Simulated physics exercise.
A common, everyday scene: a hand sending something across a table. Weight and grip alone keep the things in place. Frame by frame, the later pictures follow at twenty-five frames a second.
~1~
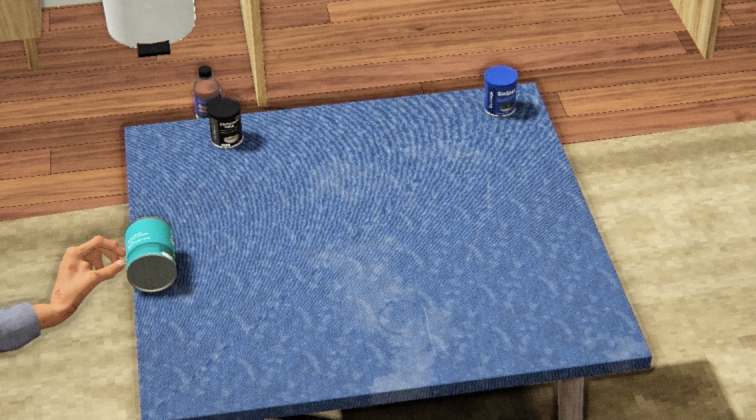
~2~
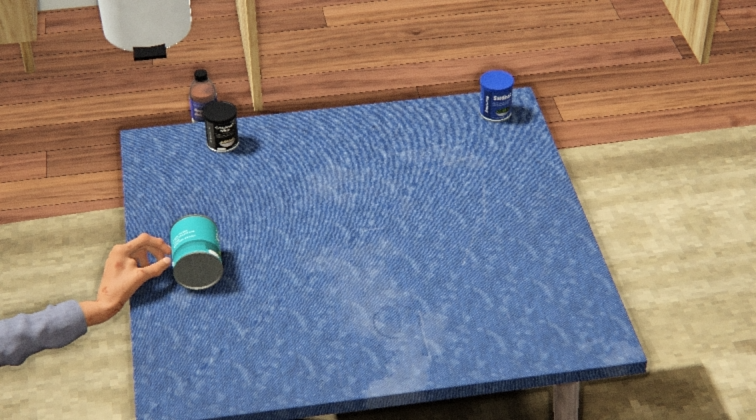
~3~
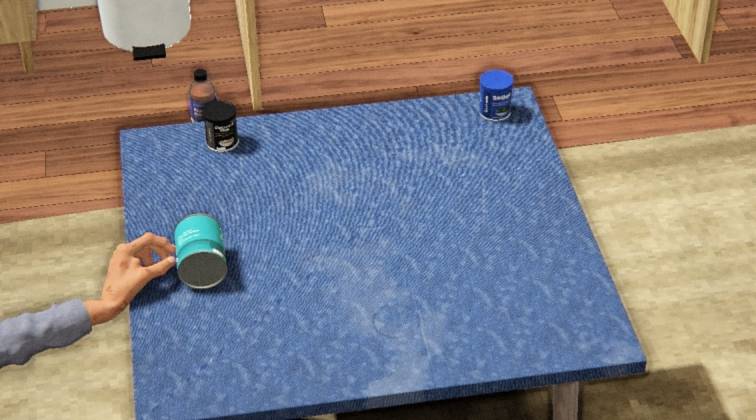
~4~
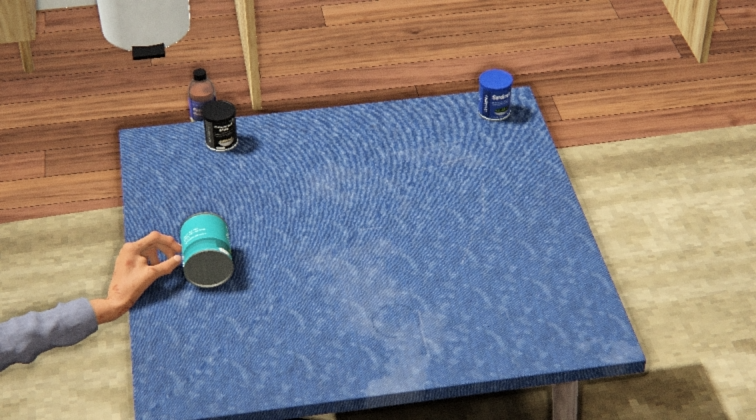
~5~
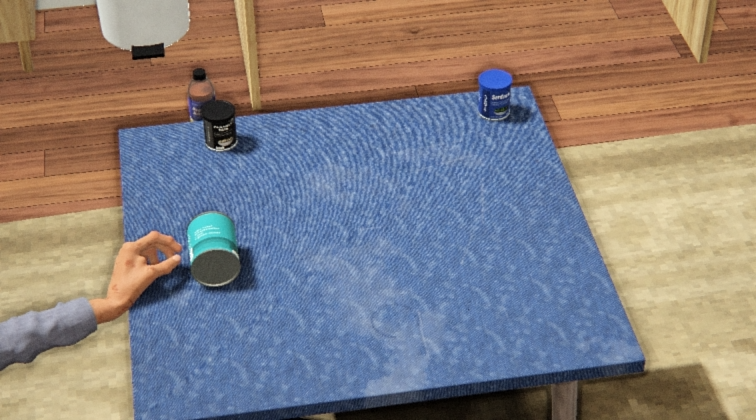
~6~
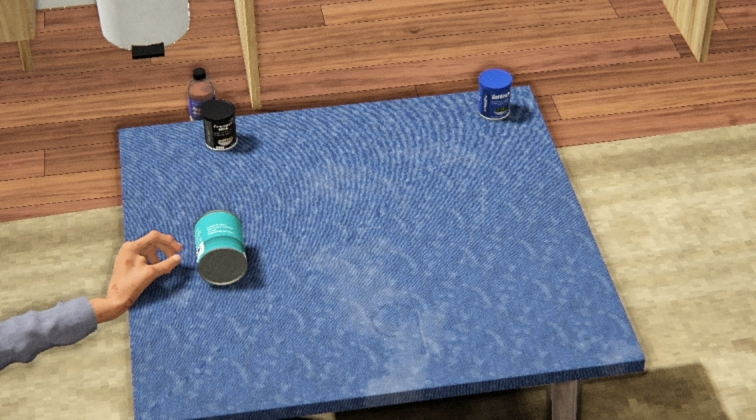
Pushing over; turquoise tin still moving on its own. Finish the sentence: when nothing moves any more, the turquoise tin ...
... is still on the table.
Then, 0.20 s past the last view, turquoise tin displaced about its own width near (252, 244).
Then, 0.50 s past the last view, turquoise tin displaced well along near (285, 240).
Finally, moved from the start, turquoise tin. Final places as the last picture's camera would see them, turquoise tin near (305, 238).
